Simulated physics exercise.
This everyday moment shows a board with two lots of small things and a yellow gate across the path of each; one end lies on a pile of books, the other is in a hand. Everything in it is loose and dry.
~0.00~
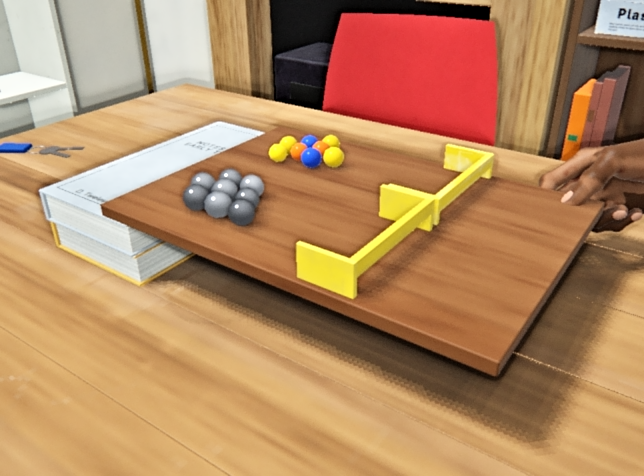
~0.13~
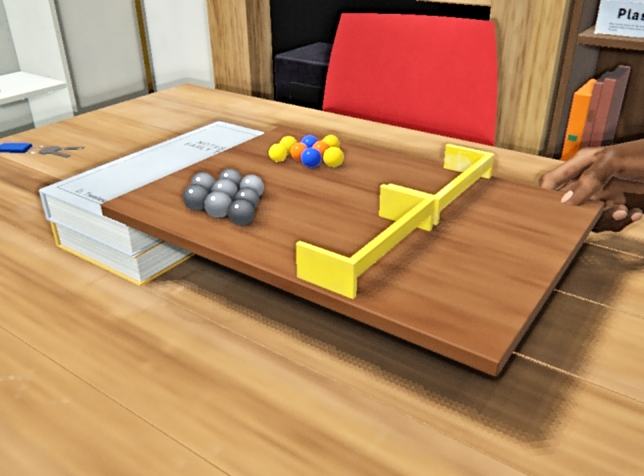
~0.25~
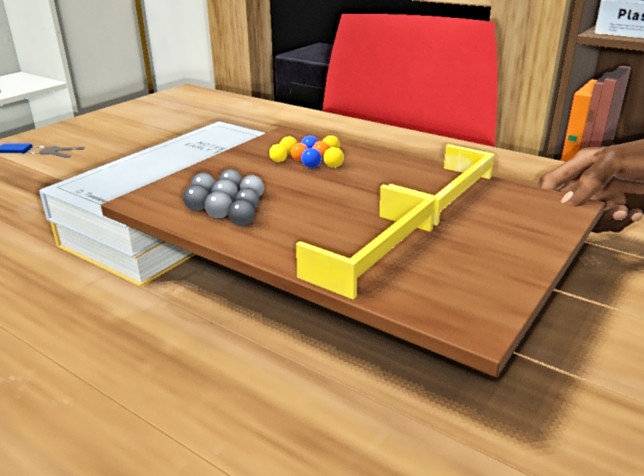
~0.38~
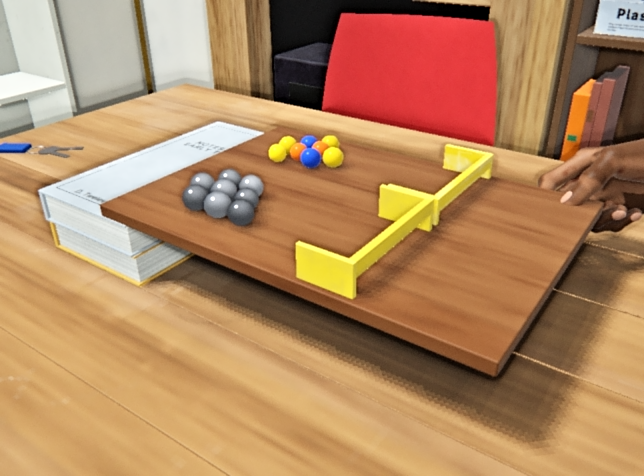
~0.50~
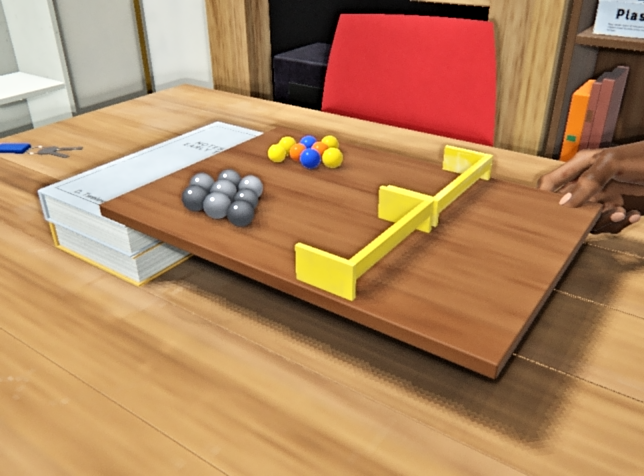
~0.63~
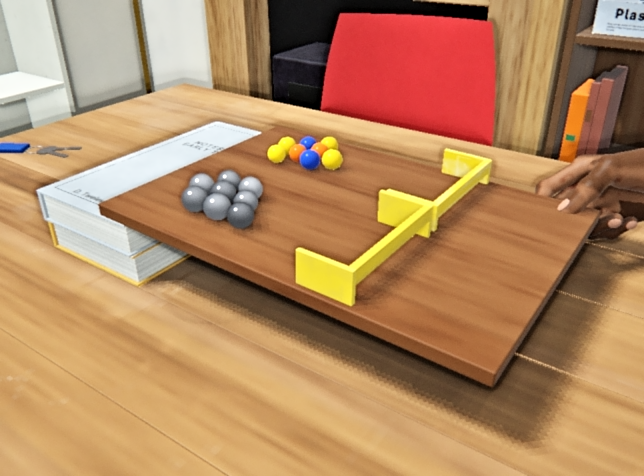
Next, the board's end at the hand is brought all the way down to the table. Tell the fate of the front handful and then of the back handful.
In the end the front handful is held back, the back handful is held back.
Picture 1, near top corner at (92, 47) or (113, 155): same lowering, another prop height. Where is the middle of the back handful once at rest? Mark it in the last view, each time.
Resting centre: First ~ (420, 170), second ~ (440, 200).
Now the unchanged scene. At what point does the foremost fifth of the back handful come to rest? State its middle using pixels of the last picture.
Near (453, 220).
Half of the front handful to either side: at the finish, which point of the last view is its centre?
The middle comes to rest roughly at (366, 280).
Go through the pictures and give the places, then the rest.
In the first picture, held end of the board at (488, 355), level; book pile at (183, 178), low, a small part of the board's length; front handful at (225, 192), a few steel balls; back handful at (300, 152), a few gumballs; front gate at (394, 235), its slot lower than a piece; back gate at (465, 181), its slot lower than a piece.
In the second picture, held end of the board at (488, 355), level; back handful at (300, 152).
In the third picture, held end of the board at (488, 355), level; front handful at (225, 192).
In the fourth picture, held end of the board at (487, 355), level; back handful at (299, 152).
In the fifth picture, held end of the board at (487, 357), level; front handful at (223, 192).
In the sixth picture, held end of the board at (484, 365), down by 1°; book pile at (181, 178); front handful at (223, 193), not moving; back handful at (298, 153), not moving; front gate at (393, 242); back gate at (463, 187).
Around 0.94 s, board sloping at 7°; front handful on its way down; back handful on its way down.
Around 1.26 s, board sloping at 11°; front handful on its way down; back handful on its way down.
Around 1.65 s, board resting at 11°; front handful has reached its gate; back handful has reached its gate.
Finally (2.4 s), board resting at 11°; front handful gathered behind its gate; back handful gathered behind its gate.
